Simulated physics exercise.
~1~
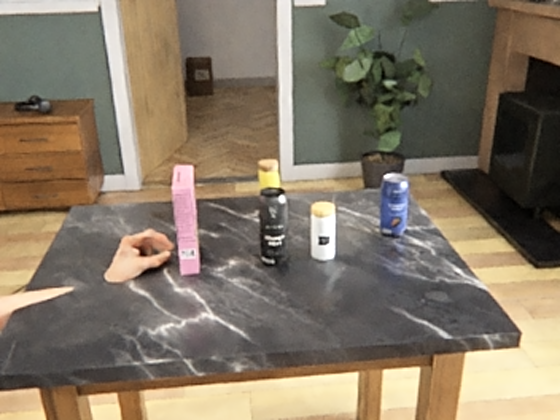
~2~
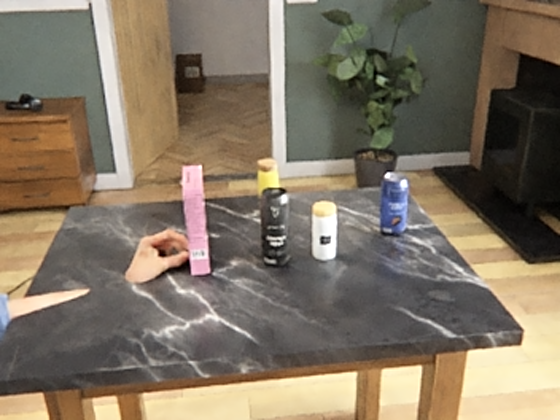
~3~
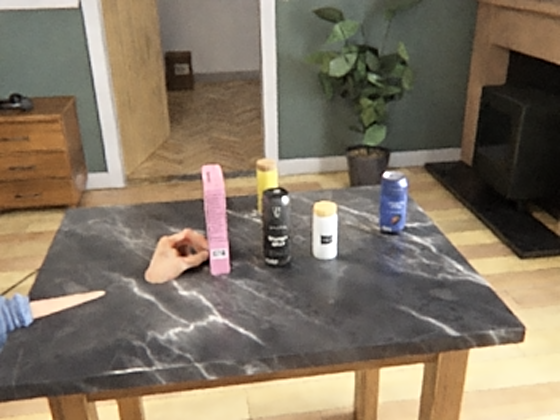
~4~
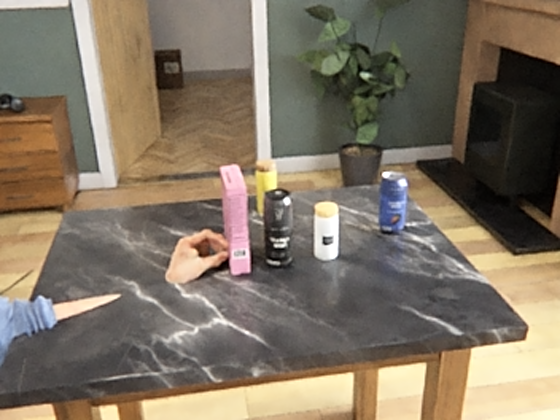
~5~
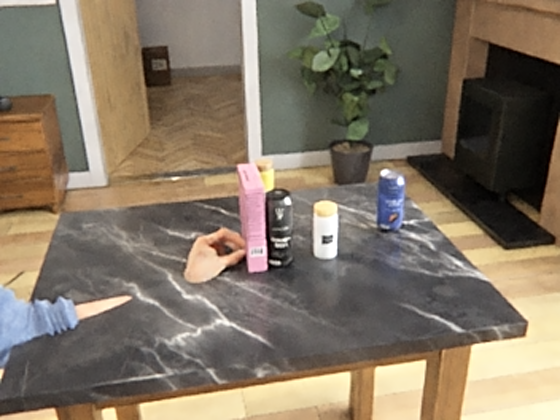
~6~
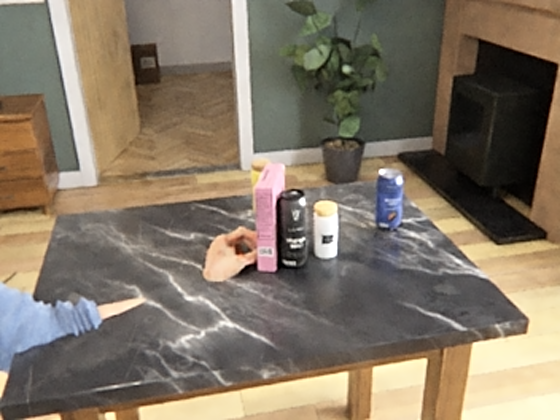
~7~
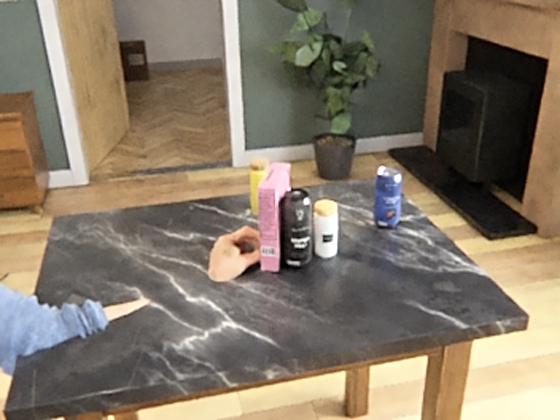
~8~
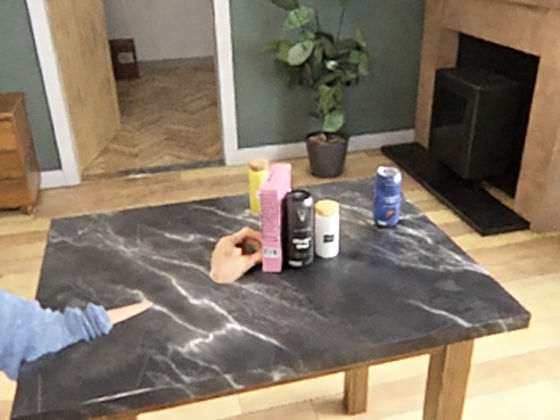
A hand slid an upright pink packet to the right across a dark marble-patterned table until it met the black can and nudged it slightly toward the white shaker, then stopped, leaving everything standing, with the yellow shaker and blue can untouched.
